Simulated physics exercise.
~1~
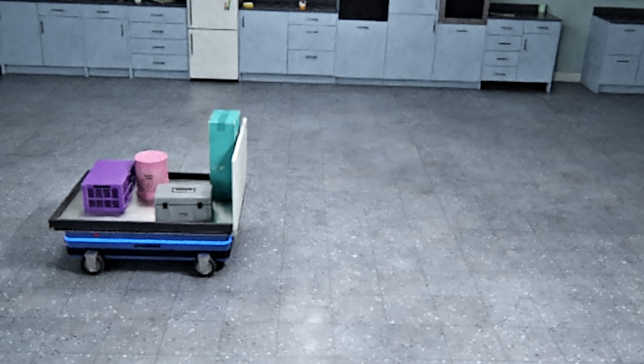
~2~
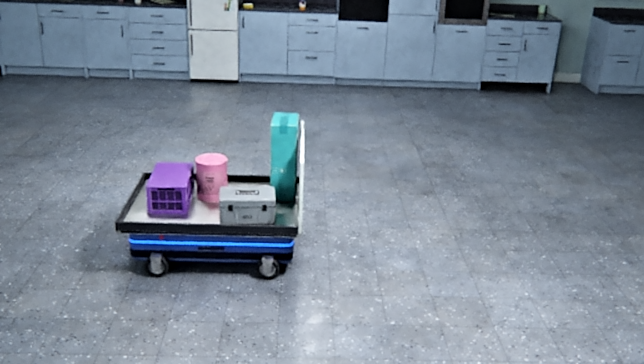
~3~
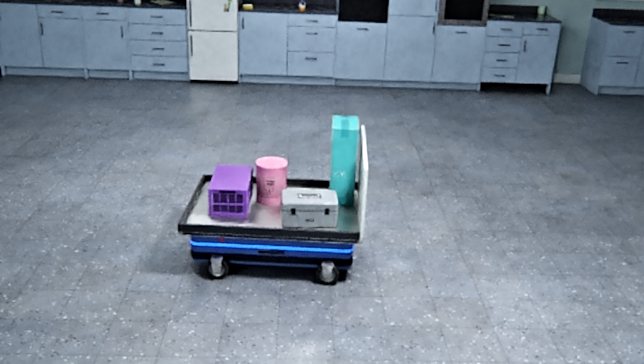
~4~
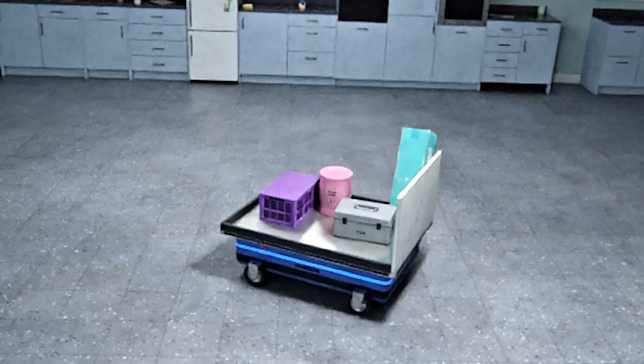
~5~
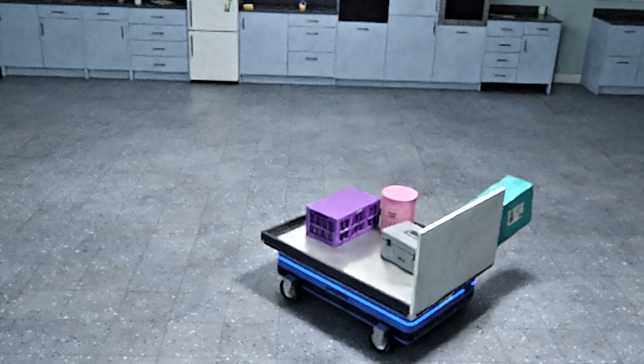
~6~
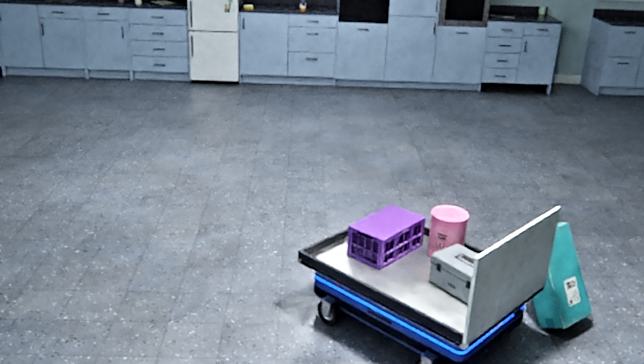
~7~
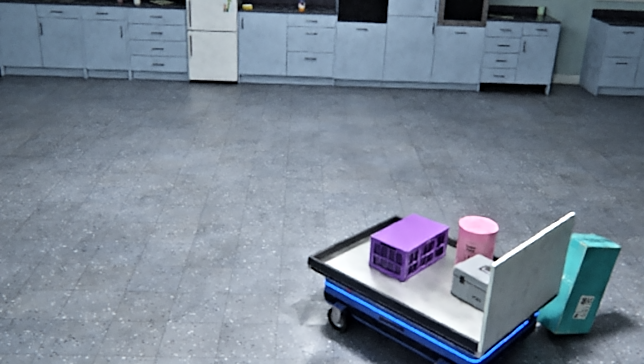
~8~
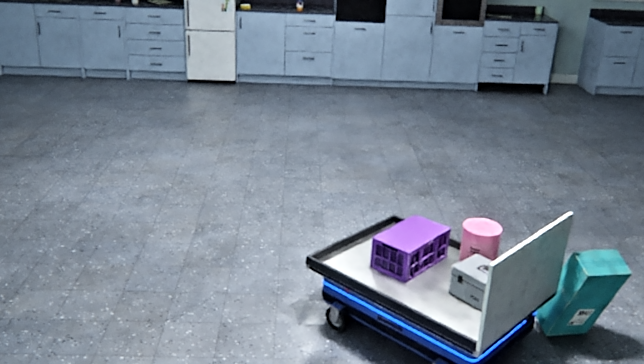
The clip opens on a flat cart with a blue stripe, carrying a purple crate, a pink pail, a grey toolbox and a tall turquoise box beside a white end board, with kitchen cabinets behind. The cart rolls to the right across the grey tiled floor. It then swings toward the viewer, and the turquoise box starts to lean. As the turn continues, the box tips over the board's far side and drops to the floor. The cart rolls a little farther and stops at the lower right, the crate, pail and toolbox still aboard and the turquoise box resting tilted beside it.
